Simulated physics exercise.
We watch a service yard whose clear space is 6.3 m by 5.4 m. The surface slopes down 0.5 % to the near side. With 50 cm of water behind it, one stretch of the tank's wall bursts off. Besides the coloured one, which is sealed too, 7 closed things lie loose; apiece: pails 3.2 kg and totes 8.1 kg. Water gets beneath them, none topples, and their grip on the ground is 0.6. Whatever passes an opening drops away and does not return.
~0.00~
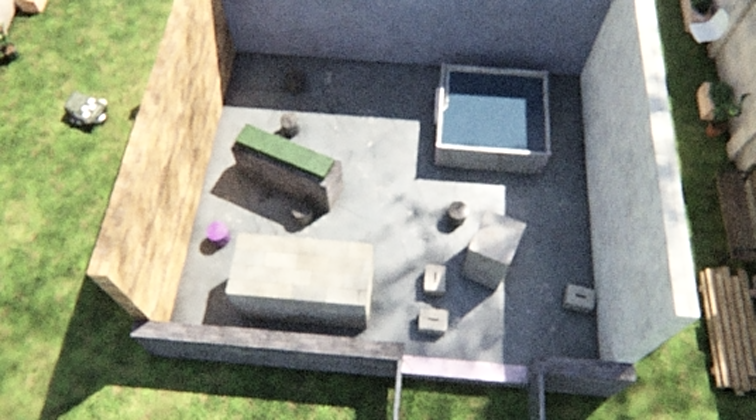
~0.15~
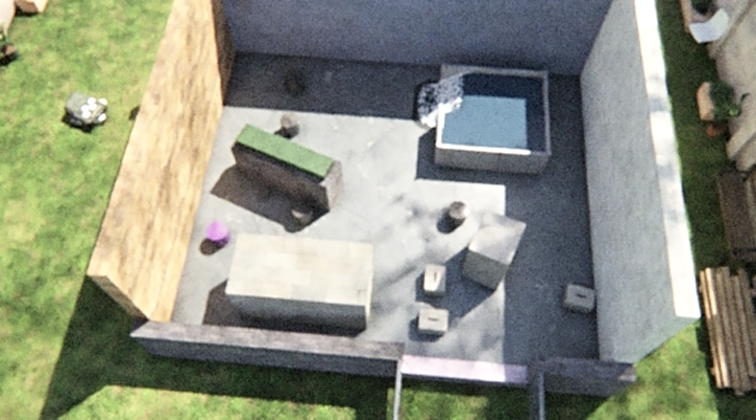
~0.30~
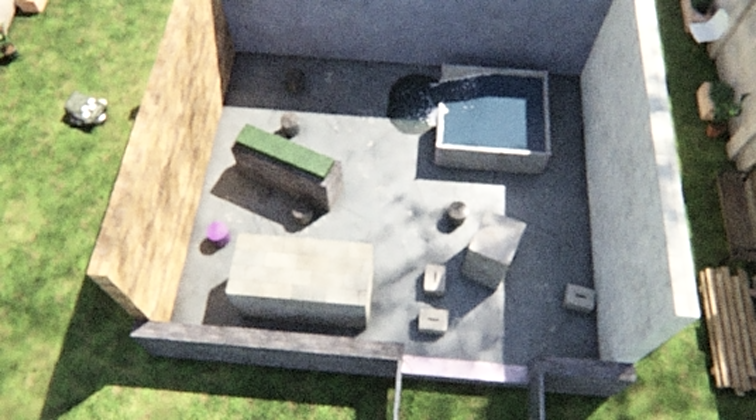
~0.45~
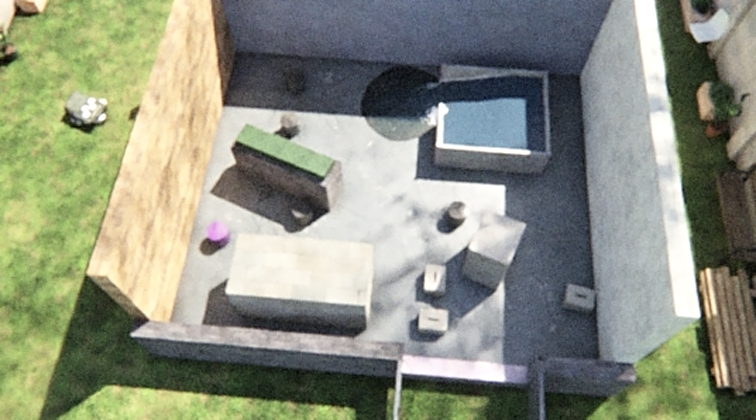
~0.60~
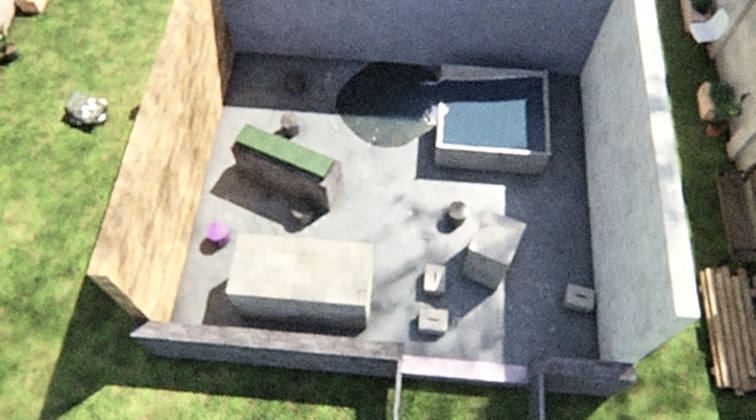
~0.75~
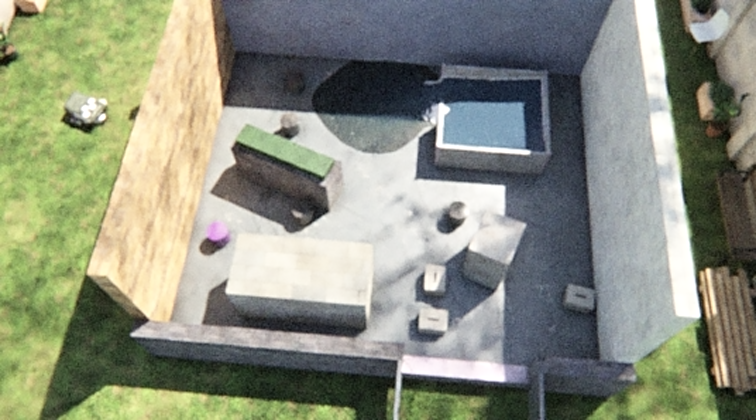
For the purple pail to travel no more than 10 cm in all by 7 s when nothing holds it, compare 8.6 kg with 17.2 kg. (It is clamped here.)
For it, only the larger load is enough.
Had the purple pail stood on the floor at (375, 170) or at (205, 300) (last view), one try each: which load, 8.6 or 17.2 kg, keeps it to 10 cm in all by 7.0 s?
In turn: The smaller is enough; it takes the larger.
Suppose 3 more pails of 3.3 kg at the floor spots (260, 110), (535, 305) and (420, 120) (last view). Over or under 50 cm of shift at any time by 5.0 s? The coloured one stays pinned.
In turn: More, less, past it.
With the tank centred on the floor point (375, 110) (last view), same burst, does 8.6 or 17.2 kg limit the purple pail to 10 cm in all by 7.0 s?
In that case neither load is enough.
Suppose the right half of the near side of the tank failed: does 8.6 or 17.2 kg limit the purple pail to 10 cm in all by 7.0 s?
In that case the smaller load will do.
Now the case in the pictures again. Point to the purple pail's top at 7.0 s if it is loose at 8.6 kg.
Around (219, 261).
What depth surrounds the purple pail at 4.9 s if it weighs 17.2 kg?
Roughly 6 cm.
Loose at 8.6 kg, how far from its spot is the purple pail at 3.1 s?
Roughly 0 cm.
After 1.4 s the purple pail would be 0 cm from its start with 8.6 kg and 0 cm from its start with 17.2 kg; 0 cm of water round it then.
After 3.1 s the purple pail would be 0 cm from its start with 8.6 kg and 0 cm from its start with 17.2 kg; 1 cm of water round it then.
After 4.9 s the purple pail would be 46 cm from its start with 8.6 kg and 1 cm from its start with 17.2 kg; 6 cm of water round it then.
After 7.0 s the purple pail would be 52 cm from its start with 8.6 kg and 1 cm from its start with 17.2 kg; 6 cm of water round it then.
